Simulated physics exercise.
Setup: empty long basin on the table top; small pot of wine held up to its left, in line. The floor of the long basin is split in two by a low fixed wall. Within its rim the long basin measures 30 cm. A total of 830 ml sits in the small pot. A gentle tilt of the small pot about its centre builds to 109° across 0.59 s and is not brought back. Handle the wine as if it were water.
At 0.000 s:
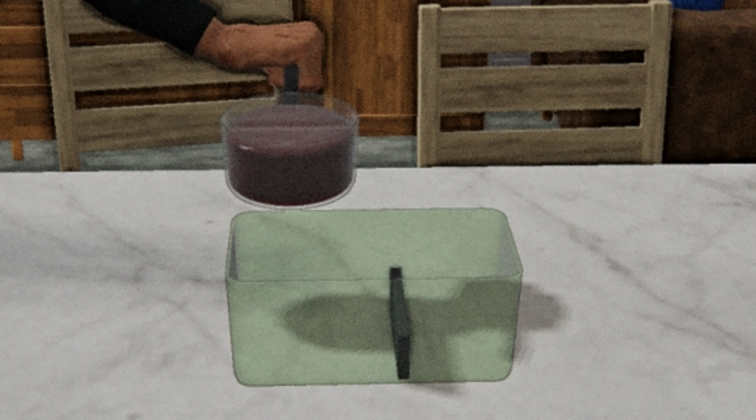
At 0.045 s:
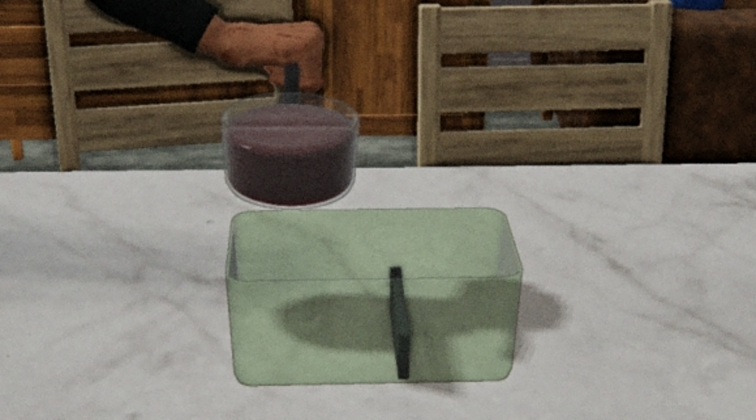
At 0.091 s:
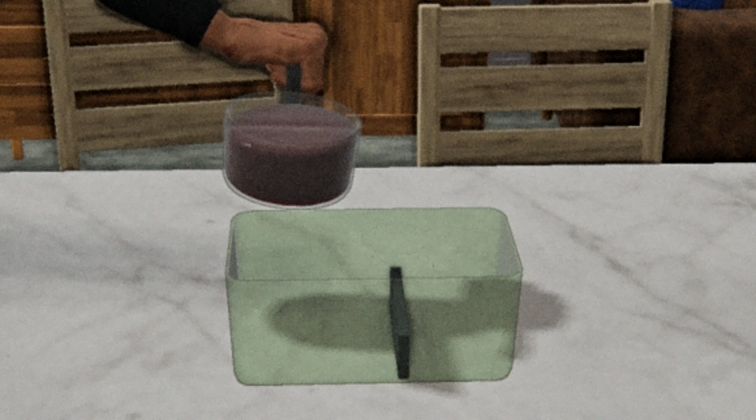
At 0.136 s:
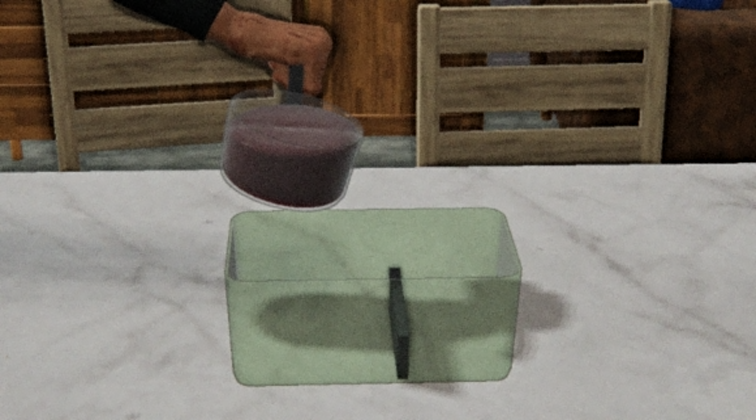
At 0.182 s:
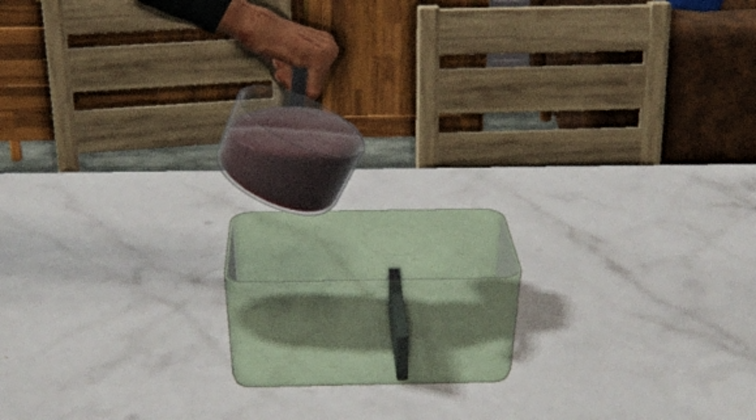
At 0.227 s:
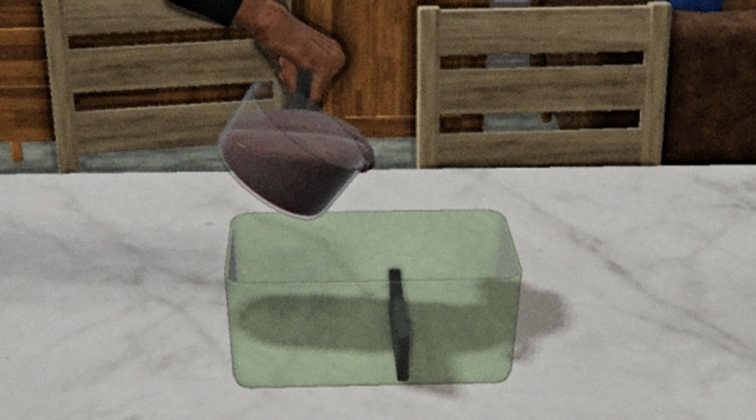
The clip opens with a hand holding a clear pot of dark red wine above the left side of an empty green basin on a marble table. The hand gradually tilts the pot to the right, and the wine shifts toward the lowered rim until a little slips over its edge.
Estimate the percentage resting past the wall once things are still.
I would say roughly 44 percent.
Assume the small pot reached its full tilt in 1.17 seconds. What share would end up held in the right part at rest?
65 per cent.
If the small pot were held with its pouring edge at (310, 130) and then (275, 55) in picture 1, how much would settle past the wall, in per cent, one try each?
The first try gives around 5 percent, the second around 10 percent.
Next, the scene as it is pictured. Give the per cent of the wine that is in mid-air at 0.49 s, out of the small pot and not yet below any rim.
Close to 32 in a hundred.
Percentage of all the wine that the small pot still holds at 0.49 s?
I'd estimate some 22 % remains.
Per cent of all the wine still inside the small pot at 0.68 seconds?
Near 4 percent, more or less.
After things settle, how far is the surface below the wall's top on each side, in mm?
Some 38 mm on the left and 34 mm on the right.
Then, 0.49 s in, the tilt is 101° and 22 per cent is still to pour, 14 is left of the wall and 33 right of it.
Then, 0.68 s in, the tilt is 109° and 4 per cent is still to pour, 44 is left of the wall and 46 right of it.
Then, 0.87 s in, the tilt is 109° and 0 per cent is still to pour, 54 is left of the wall and 43 right of it.
Then, 1.09 s in, the tilt is 109° and 0 per cent is still to pour, 55 is left of the wall and 44 right of it.
Finally, 55 per cent lies left of the wall, 44 right of it and 1 outside.
